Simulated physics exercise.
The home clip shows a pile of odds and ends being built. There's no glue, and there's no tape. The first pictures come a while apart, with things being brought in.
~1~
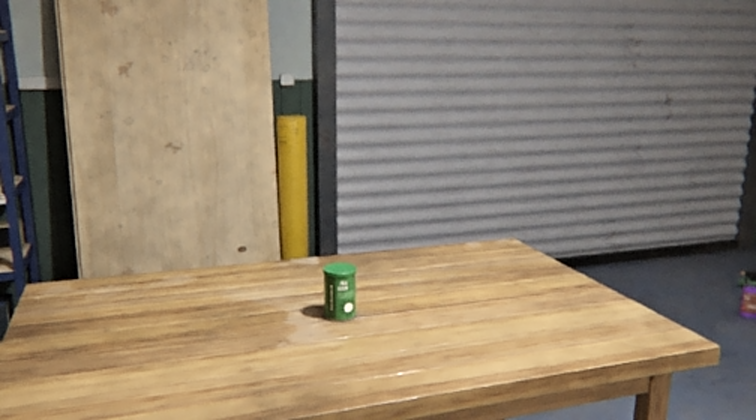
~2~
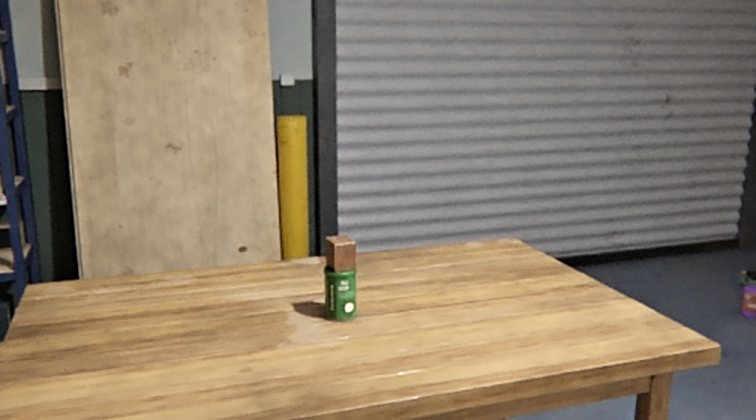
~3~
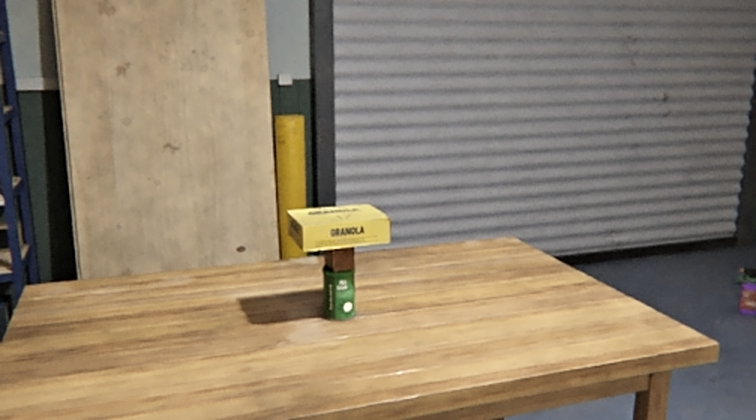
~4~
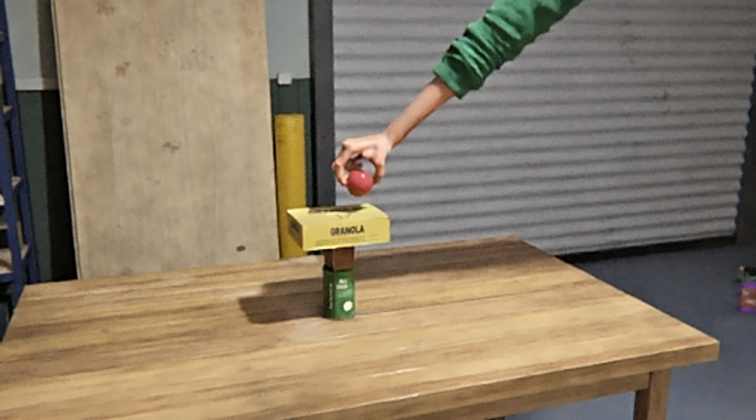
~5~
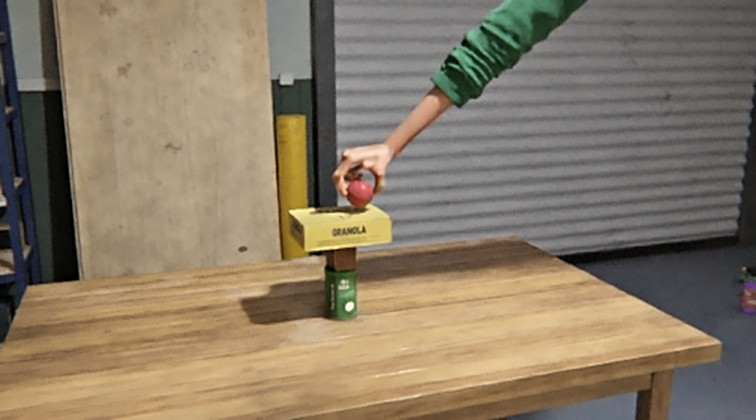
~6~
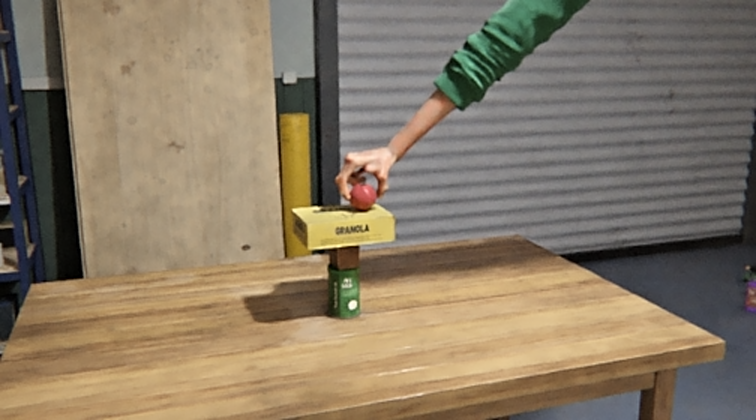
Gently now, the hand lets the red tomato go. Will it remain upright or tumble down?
Seems the tower stands.
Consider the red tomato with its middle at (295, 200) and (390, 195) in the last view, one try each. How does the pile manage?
It caves in in the first case and caves in in the second case.
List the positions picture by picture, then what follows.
In the first frame, the last thing is not in view yet.
In the second frame, the last thing is not in view yet; brown block (341, 254).
In the third frame, the last thing is not in view yet; green tin (339, 292).
The fourth frame shows on its way; red tomato (360, 183); yellow packet (338, 226).
The fifth frame shows on its way; red tomato (360, 193); brown block (341, 253).
The sixth frame shows set down, still held; red tomato (363, 197); green tin (344, 290).
Then, 0.20 s past the last view, nothing moves.
Then, 0.60 s past the last view, red tomato resting near (363, 198).
Finally, all 4 still in place. Final places as the last picture's camera would see them, red tomato near (363, 198). The pile keeps its balance.
